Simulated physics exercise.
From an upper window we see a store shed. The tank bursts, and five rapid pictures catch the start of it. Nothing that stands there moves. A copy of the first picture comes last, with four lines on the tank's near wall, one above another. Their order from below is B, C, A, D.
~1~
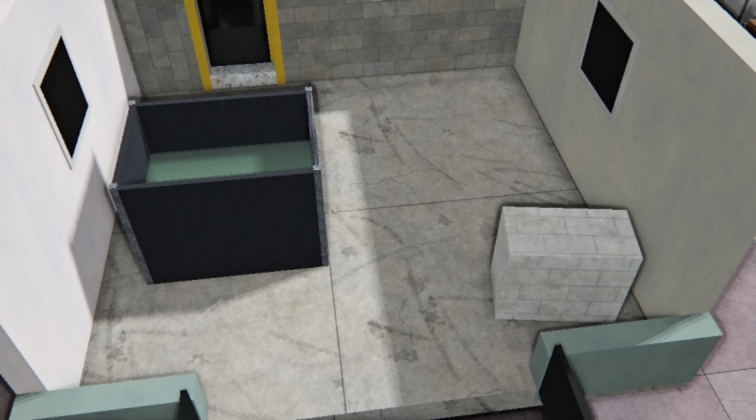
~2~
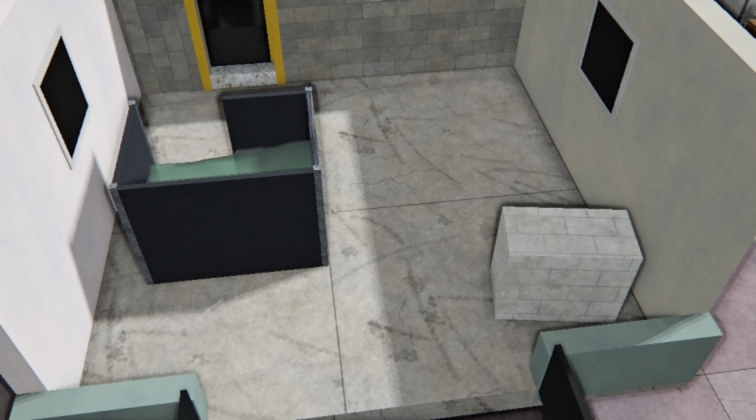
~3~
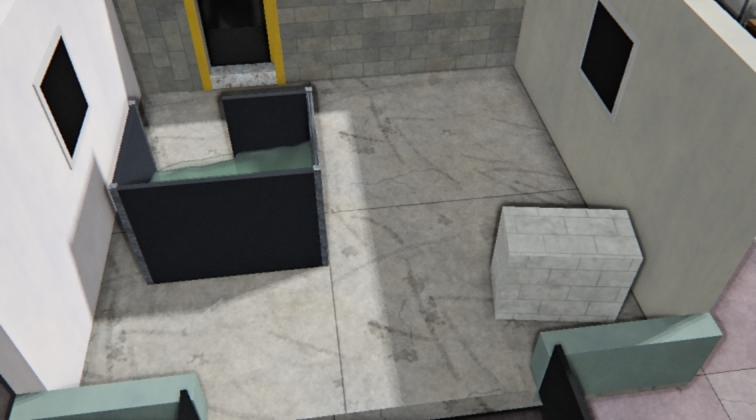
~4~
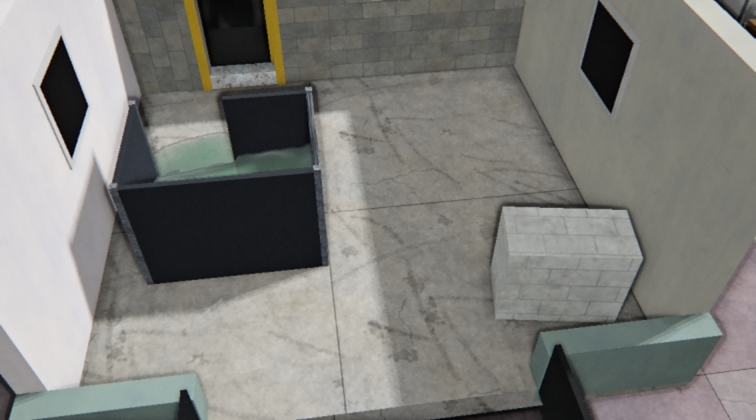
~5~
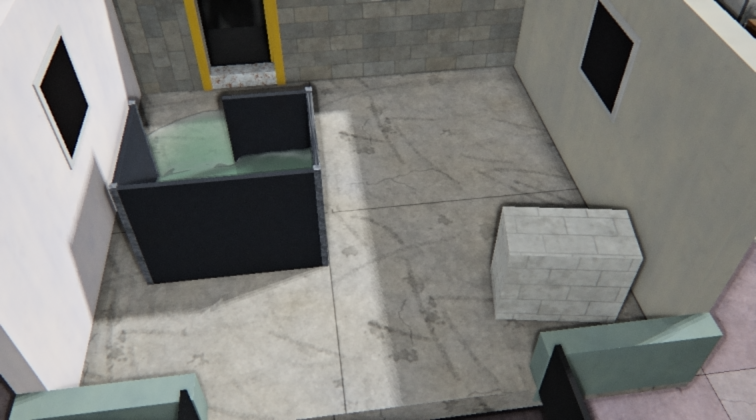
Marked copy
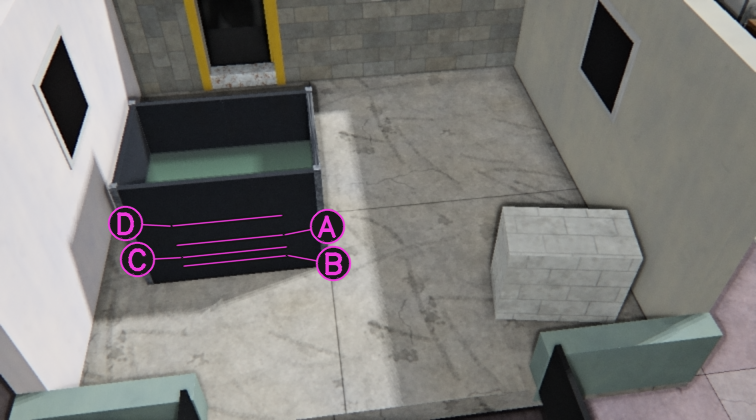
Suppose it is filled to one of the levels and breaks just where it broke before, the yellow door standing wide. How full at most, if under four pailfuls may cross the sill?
Go for A.
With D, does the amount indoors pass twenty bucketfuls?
No, less.
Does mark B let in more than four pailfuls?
No.
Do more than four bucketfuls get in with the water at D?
Yes, it does.
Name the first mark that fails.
That would be D.
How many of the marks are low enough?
Three.
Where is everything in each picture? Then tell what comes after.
Water in the tank at rest, its middle at (230, 182); foot of the yellow doorway at (245, 86); open gate at (372, 349).
Water covers 1 % of the ground, its front hidden from here.
Water covers 3 % of the ground, its front hidden from here.
Water covers 6 % of the ground, its front hidden from here.
Water covers 11 % of the ground, its front hidden from here.
On the marked copy, A at (231, 240); B at (236, 260); C at (234, 252); D at (226, 220); from the bottom up B, C, A, D.
With A, a splash gets over, under a bucket.
With B, nothing gets over.
With C, nothing gets over.
With D, about 8 bucketfuls get in.
